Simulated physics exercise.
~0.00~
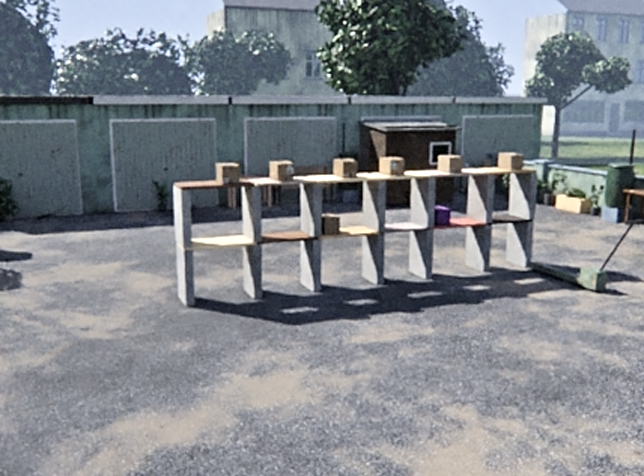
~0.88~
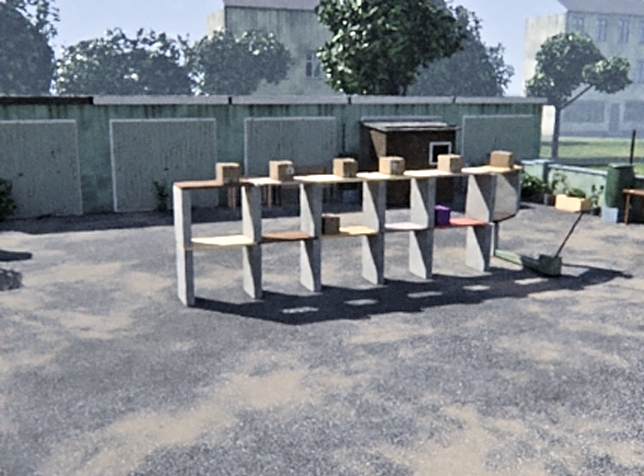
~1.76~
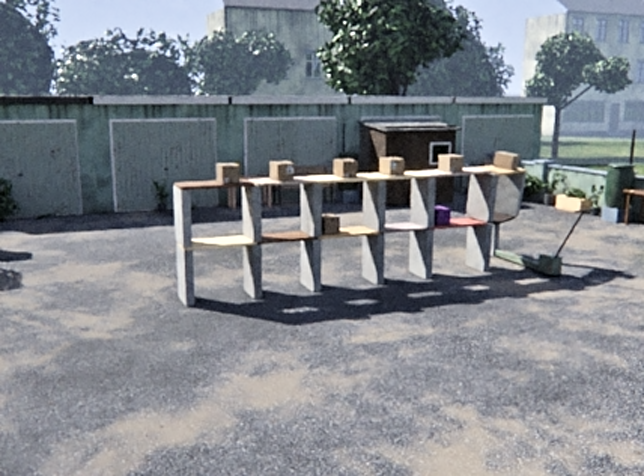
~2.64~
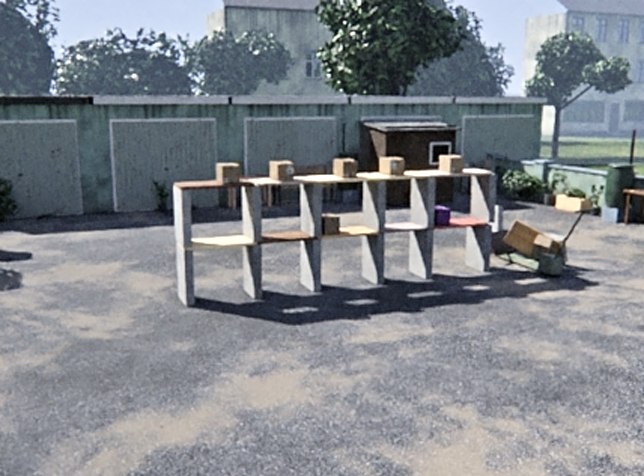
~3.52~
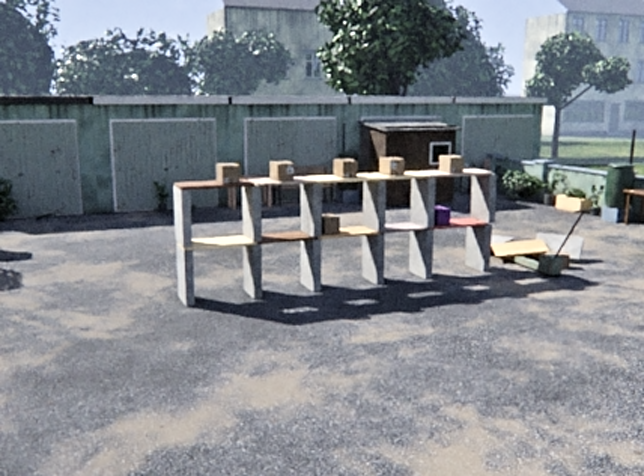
A low green jack slid left into the right end of a long two-tier shelf of boards and cartons, shifting the last upright, and then that end section tumbled to the ground while the rest, including the red board and purple carton, stayed standing.
